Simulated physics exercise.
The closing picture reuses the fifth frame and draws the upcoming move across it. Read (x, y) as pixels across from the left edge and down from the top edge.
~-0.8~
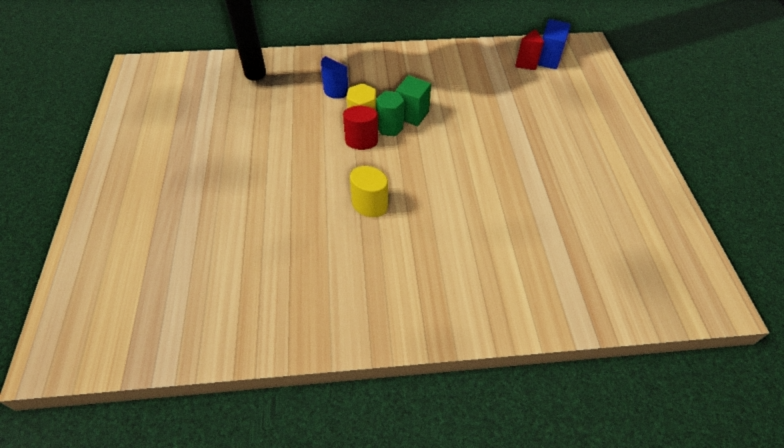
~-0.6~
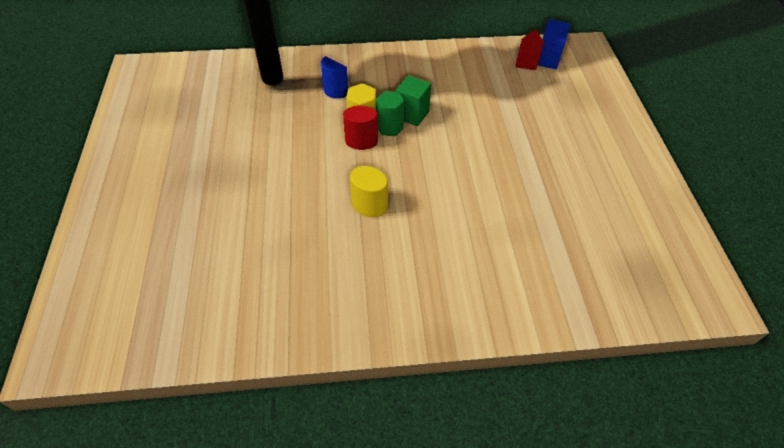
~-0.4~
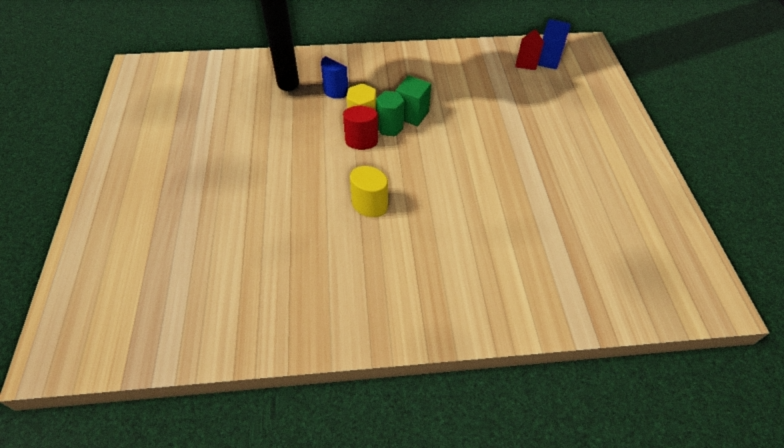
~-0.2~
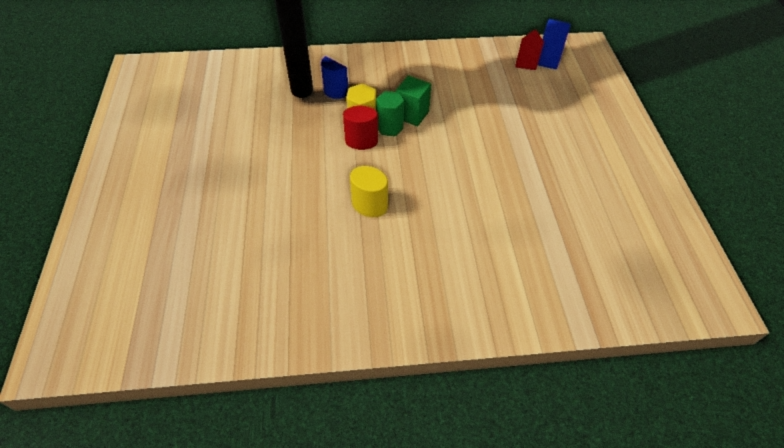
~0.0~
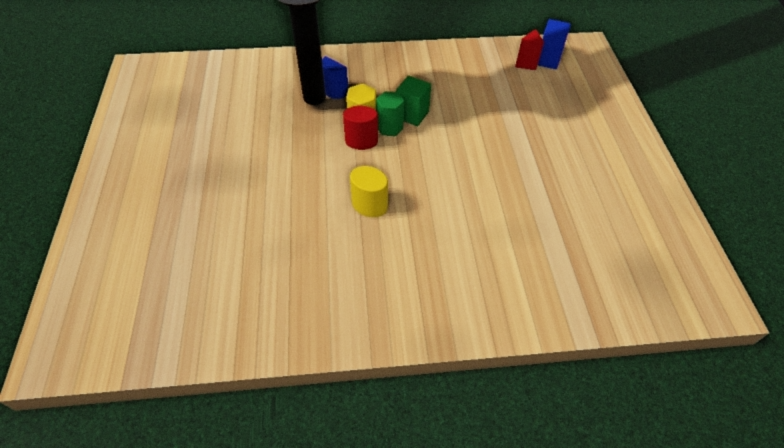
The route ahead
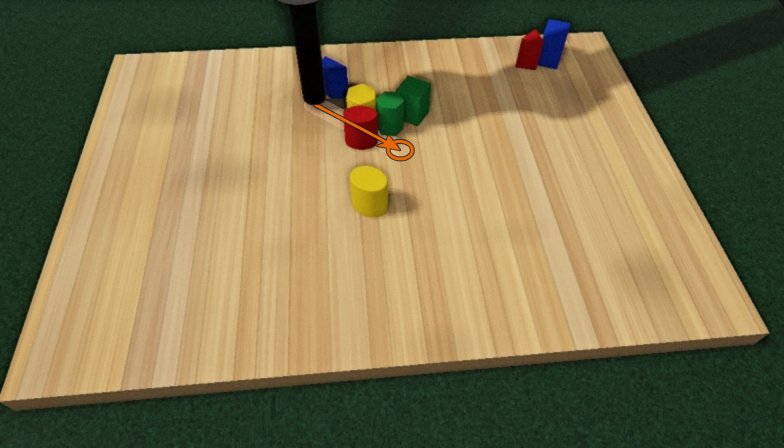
Black rod sliding right and toward the viewer across a wooden board, nearing a cluster of coloured blocks that stay still.
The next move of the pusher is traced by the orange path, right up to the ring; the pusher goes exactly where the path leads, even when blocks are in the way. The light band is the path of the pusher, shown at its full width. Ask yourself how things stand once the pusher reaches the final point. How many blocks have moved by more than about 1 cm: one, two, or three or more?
Three or more blocks.
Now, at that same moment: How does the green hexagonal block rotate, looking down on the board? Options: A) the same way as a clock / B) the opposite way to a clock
B.
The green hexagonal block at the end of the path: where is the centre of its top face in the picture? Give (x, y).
The spot you're after is about (451, 107) in the image.
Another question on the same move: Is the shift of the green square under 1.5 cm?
I expect so.
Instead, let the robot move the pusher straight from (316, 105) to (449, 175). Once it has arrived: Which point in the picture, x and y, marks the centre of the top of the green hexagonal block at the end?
Its top centre lands on (465, 106).
Path on the board, from (316, 105) directly to (400, 150).
The first path, step by step. One third of the way, pusher at (343, 114); yellow hexagonal block at (367, 95); green hexagonal block at (394, 100).
Two thirds of the way, pusher at (371, 128); red oval block at (366, 123), turned 30° clockwise; yellow hexagonal block at (398, 108); green hexagonal block at (425, 108), turned 35° anticlockwise.
At the end, pusher at (400, 144); blue D-shaped block in place; red oval block at (367, 126), turned 45° clockwise; yellow hexagonal block at (429, 117), turned 35° anticlockwise; green hexagonal block at (451, 107), turned 70° anticlockwise; green square in place.
